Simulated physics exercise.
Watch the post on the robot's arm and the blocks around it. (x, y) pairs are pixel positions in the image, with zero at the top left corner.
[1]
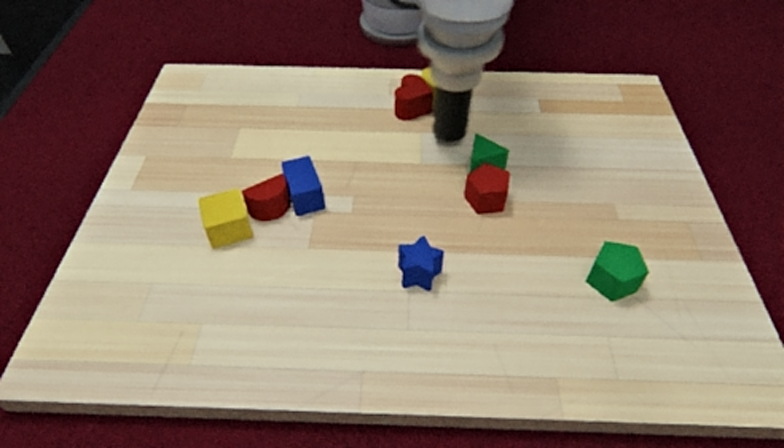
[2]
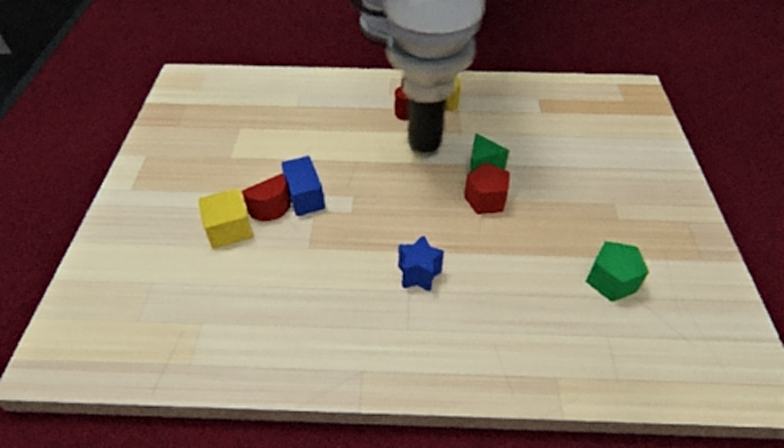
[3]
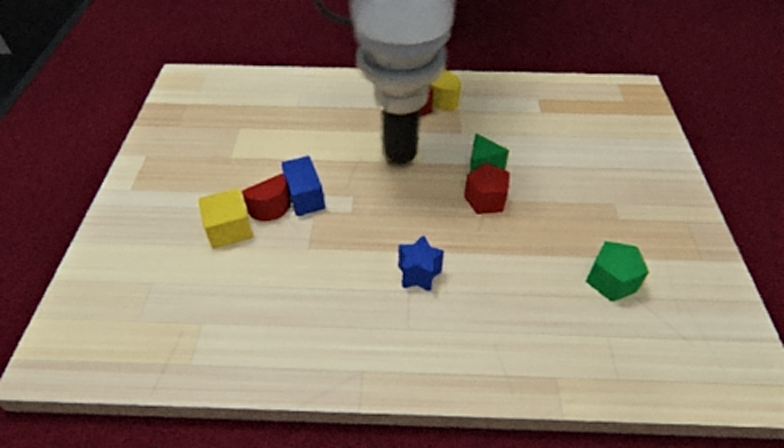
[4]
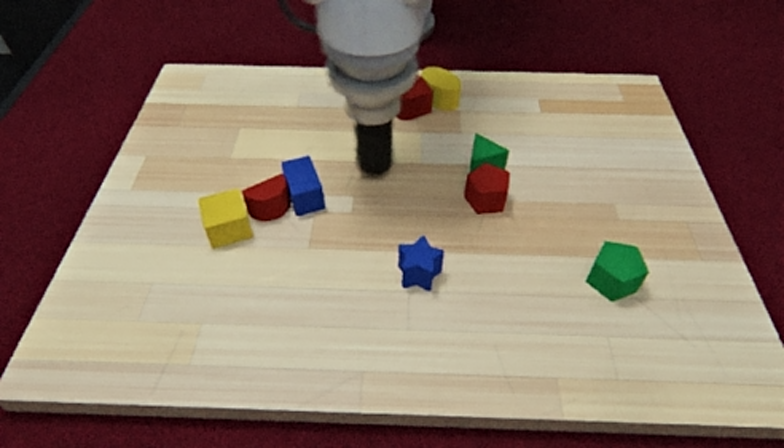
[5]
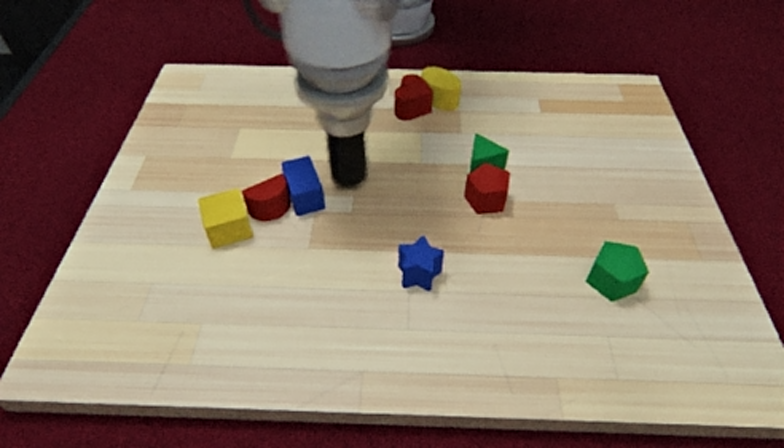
A robot arm with a dark post at its tip glides leftward and slightly nearer above a pale wooden board on dark red cloth, seen from a fixed, raised view. Yellow, red and blue blocks cluster at left, red and yellow ones sit at the back, green and red right of centre, a blue star in front, and a green block at right. The post nears the blue oblong while every block stays still.
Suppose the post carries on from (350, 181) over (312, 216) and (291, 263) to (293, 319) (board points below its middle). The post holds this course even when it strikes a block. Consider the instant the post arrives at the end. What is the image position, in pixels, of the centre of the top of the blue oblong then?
Somewhere near (277, 185).
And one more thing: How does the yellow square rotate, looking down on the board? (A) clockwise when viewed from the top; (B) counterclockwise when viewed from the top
I choose B.
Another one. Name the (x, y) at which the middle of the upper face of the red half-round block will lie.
About (239, 187).
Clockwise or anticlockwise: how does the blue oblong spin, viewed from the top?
My answer: Clockwise.
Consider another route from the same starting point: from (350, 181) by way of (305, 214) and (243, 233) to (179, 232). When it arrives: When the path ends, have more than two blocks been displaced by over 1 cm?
In short: Yes.
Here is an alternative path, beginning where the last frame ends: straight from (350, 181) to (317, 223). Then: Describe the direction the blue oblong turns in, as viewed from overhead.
Direction: Clockwise.
On the path given first. One third of the way, post at (310, 208); yellow square at (207, 210), turned 40° anticlockwise; red half-round block at (239, 187); blue oblong at (277, 184), turned 45° clockwise.
Two thirds of the way, post at (289, 256); yellow square at (207, 210), turned 40° anticlockwise; red half-round block at (239, 187); blue oblong at (277, 185), turned 45° clockwise.
At the end, post at (292, 312); yellow square at (207, 210), turned 40° anticlockwise; red half-round block at (239, 187); blue oblong at (277, 185), turned 45° clockwise.
